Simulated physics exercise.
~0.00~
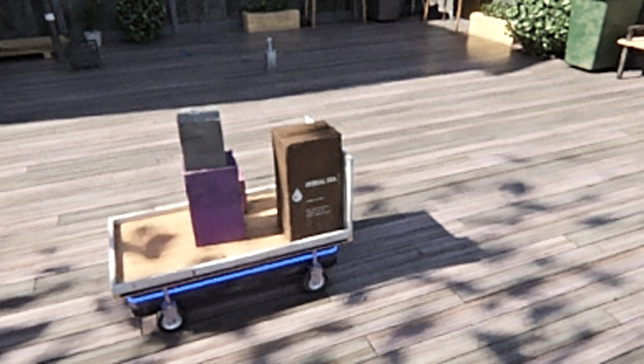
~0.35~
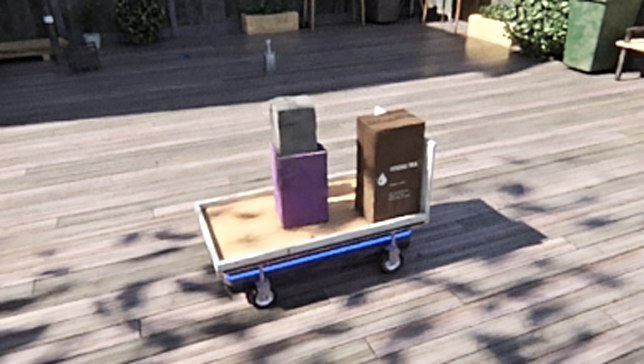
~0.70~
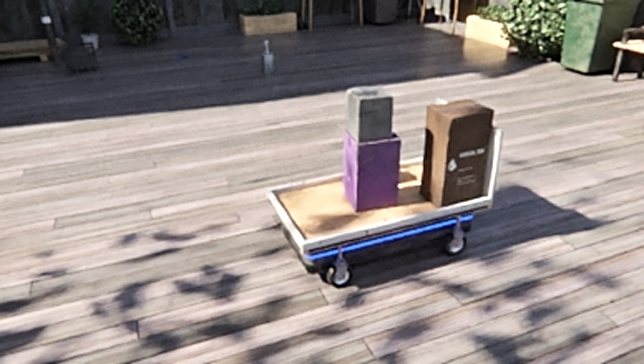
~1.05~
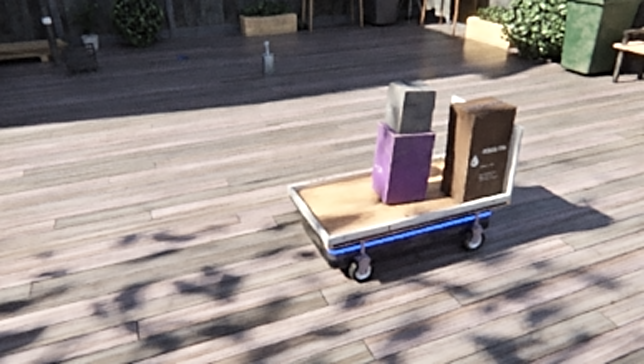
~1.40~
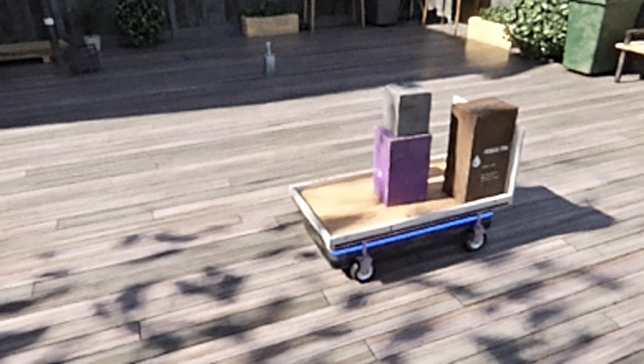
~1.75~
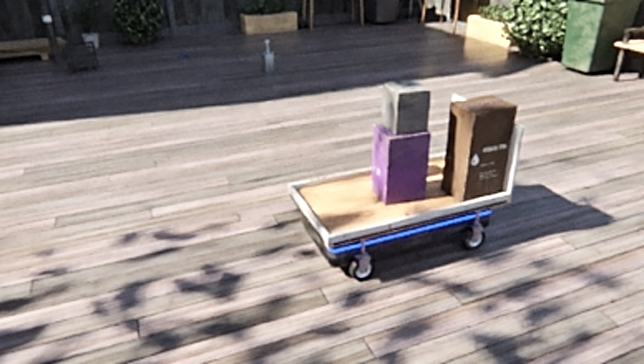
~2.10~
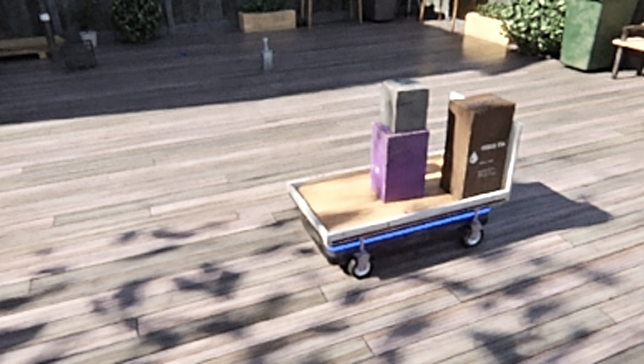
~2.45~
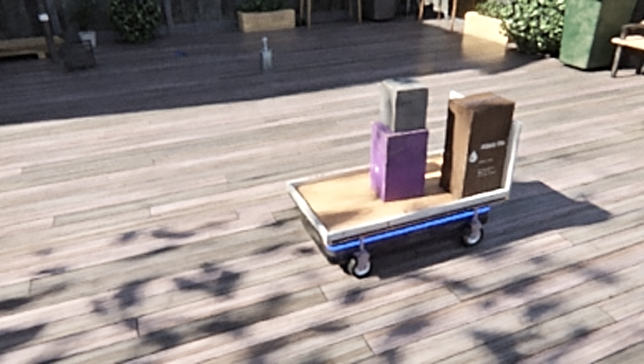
A flat cart carrying a grey box stacked on a purple box, with a tall brown box beside them, rolled to the right across a sunlit wooden deck, then slowed and stopped, with the boxes still standing upright on it.
